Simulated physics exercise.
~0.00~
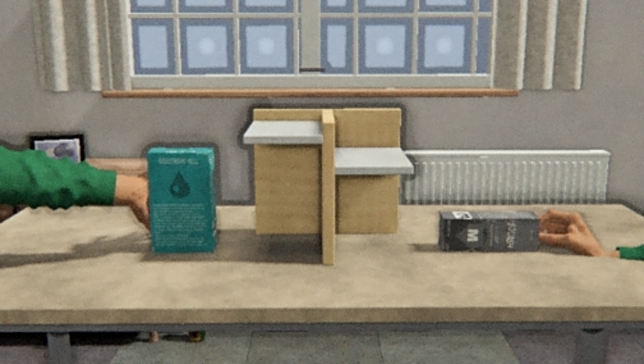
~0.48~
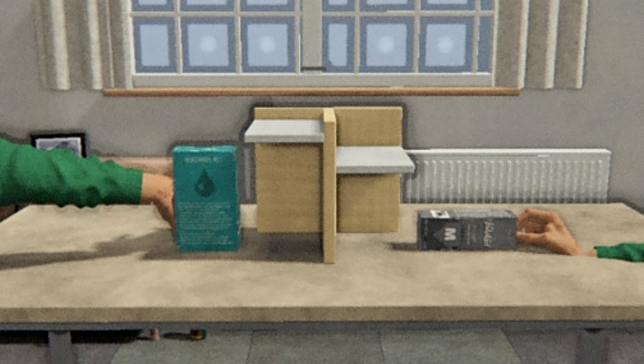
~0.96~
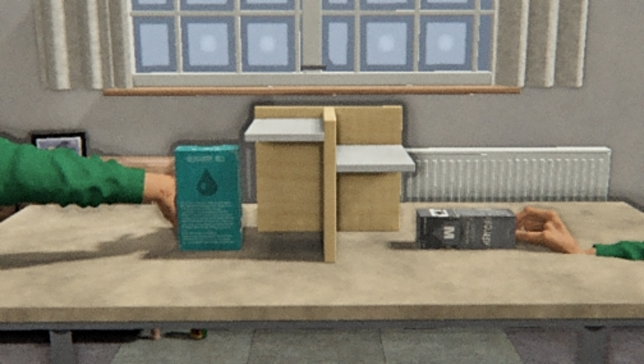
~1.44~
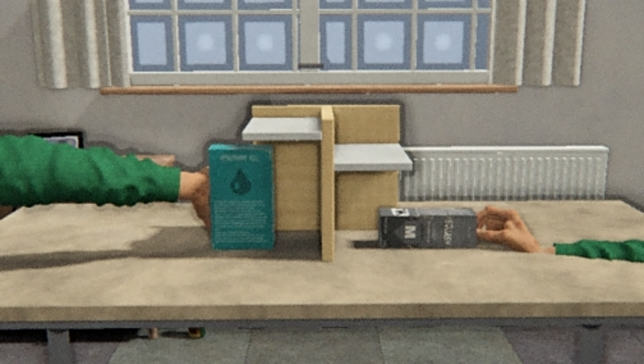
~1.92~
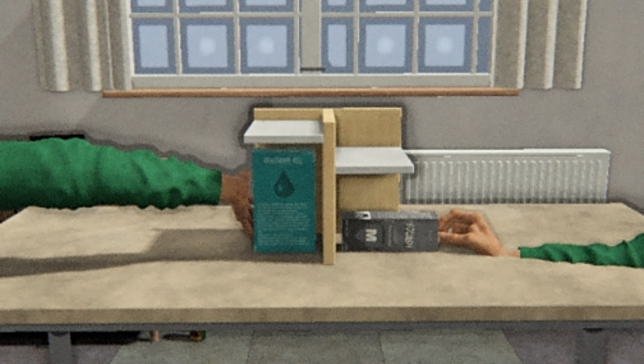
Two hands slide a turquoise packet and a grey carton inward beneath a rack's low shelves.
